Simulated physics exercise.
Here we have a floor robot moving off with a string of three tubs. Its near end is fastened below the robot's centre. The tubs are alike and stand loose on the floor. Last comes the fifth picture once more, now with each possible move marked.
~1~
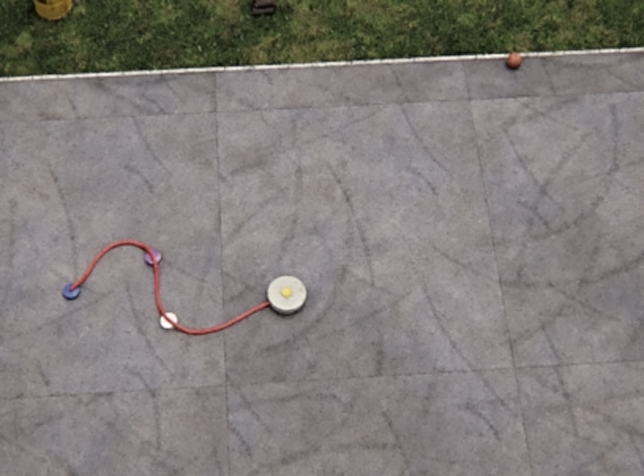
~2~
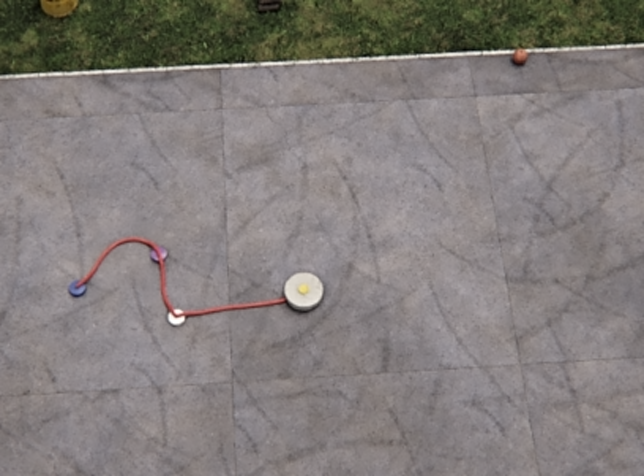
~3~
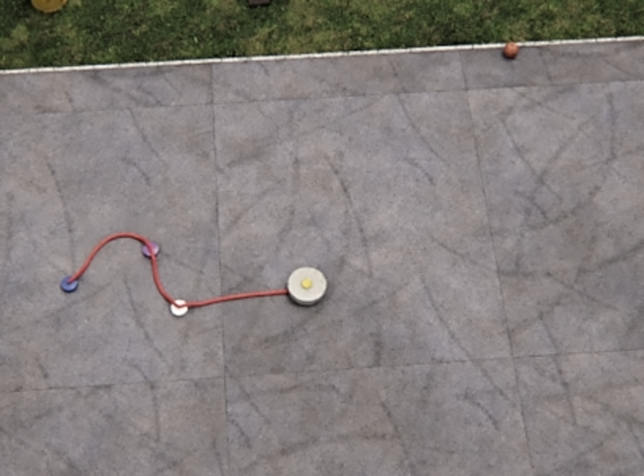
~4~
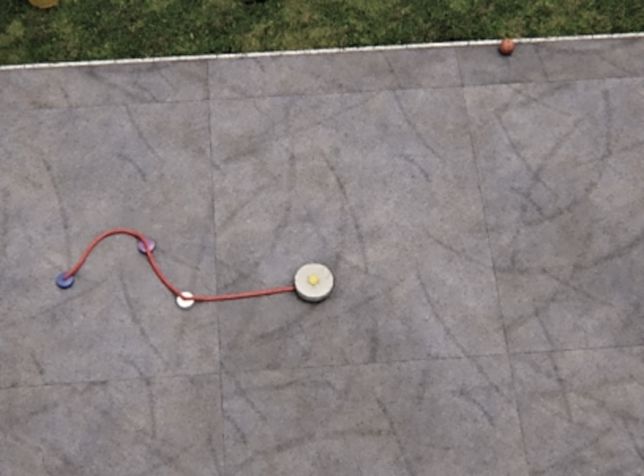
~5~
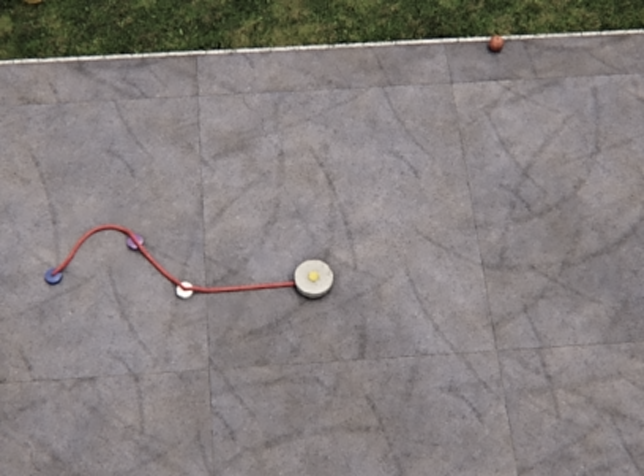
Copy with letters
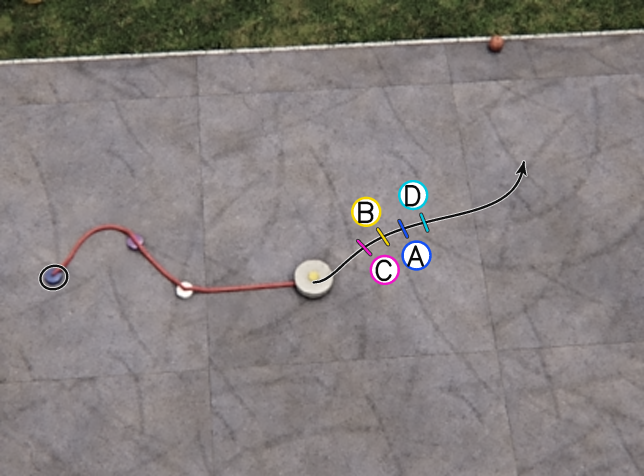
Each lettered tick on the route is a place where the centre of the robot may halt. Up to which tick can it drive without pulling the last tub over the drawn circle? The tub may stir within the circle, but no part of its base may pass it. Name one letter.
C.
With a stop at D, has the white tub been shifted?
Yes.
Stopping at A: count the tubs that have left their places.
By then, three.
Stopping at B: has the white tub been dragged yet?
Yes.
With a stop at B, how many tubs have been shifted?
By then, three.
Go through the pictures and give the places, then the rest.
In the first picture, purple tub (153, 258); white tub (169, 321); robot (287, 295).
In the second picture, robot (304, 292); white tub (177, 317); blue tub (77, 288).
In the third picture, robot (307, 287); white tub (179, 308); blue tub (69, 284).
In the fourth picture, robot (314, 283); white tub (185, 300); blue tub (65, 280).
In the fifth picture, robot (314, 279); white tub (185, 290); blue tub (53, 276); purple tub (135, 242).
On the marked copy, A at (403, 229); B at (383, 237); C at (364, 248); D at (424, 223); the ring at (54, 277); the route from (314, 283) via (430, 221) to (524, 162).
Taking C. A third of the way, robot (334, 270); blue tub (53, 276); purple tub (140, 245); white tub (206, 276).
Two thirds of the way, robot (350, 256); blue tub (53, 276); purple tub (151, 249); white tub (223, 267).
When it is over, robot (365, 244); blue tub (53, 276); purple tub (164, 252); white tub (239, 260); the ringed tub at the far end is still in its ring.
As for the rest, A drags the last tub to (89, 271); B drags the last tub to (67, 274); D drags the last tub to (113, 268).
